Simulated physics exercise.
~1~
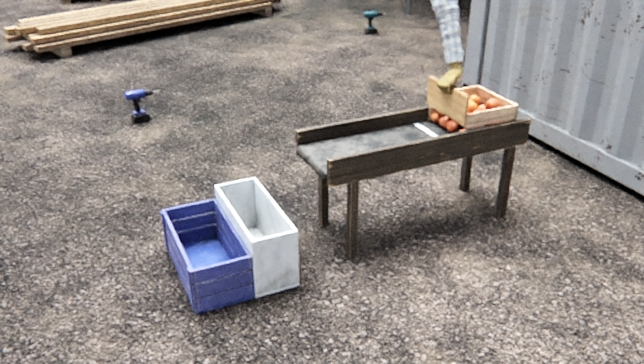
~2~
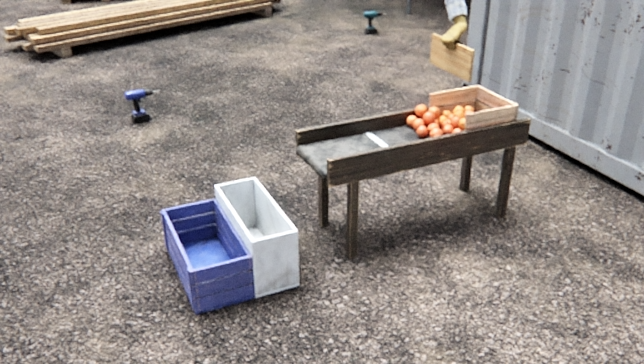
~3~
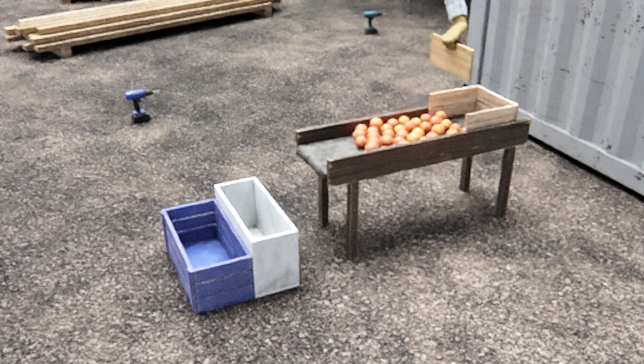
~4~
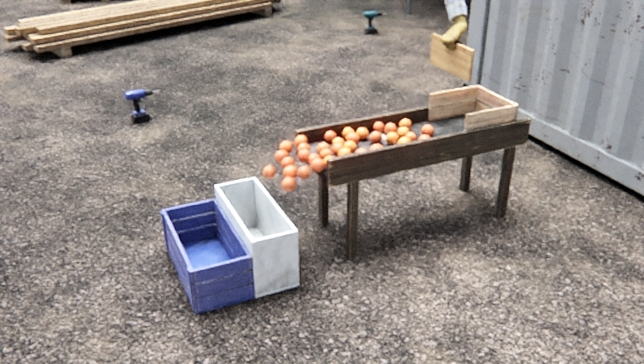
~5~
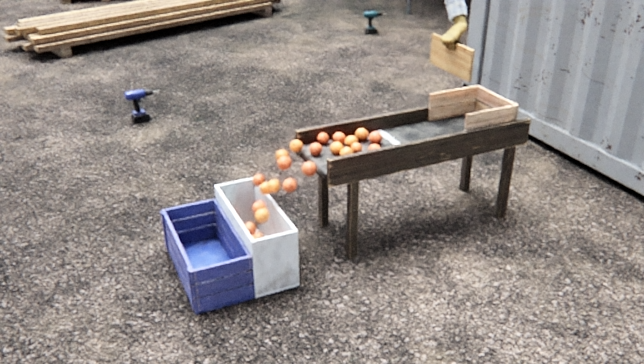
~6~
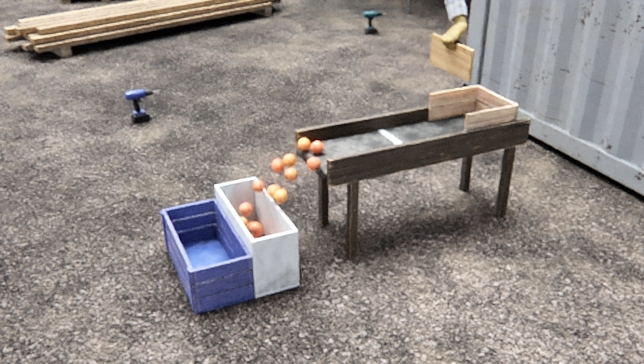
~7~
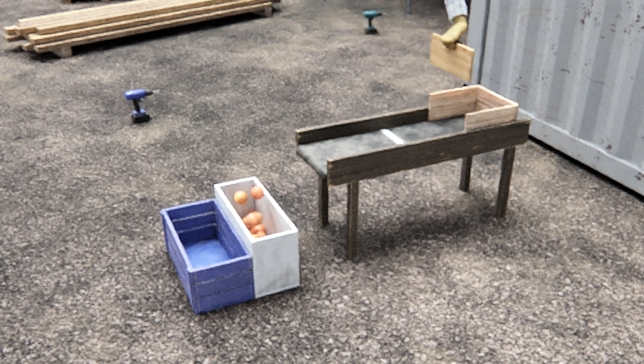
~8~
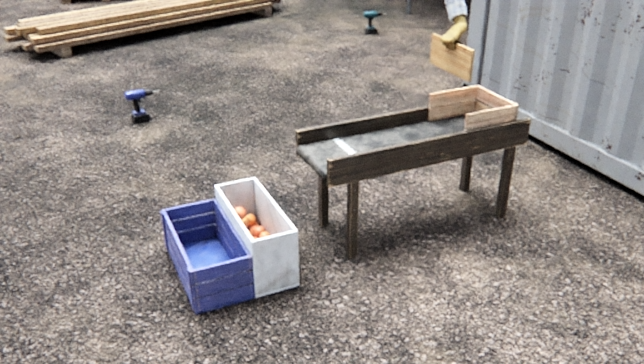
Paved yard with a gloved hand lifting a wooden gate, oranges riding a conveyor left and dropping into a white tub.
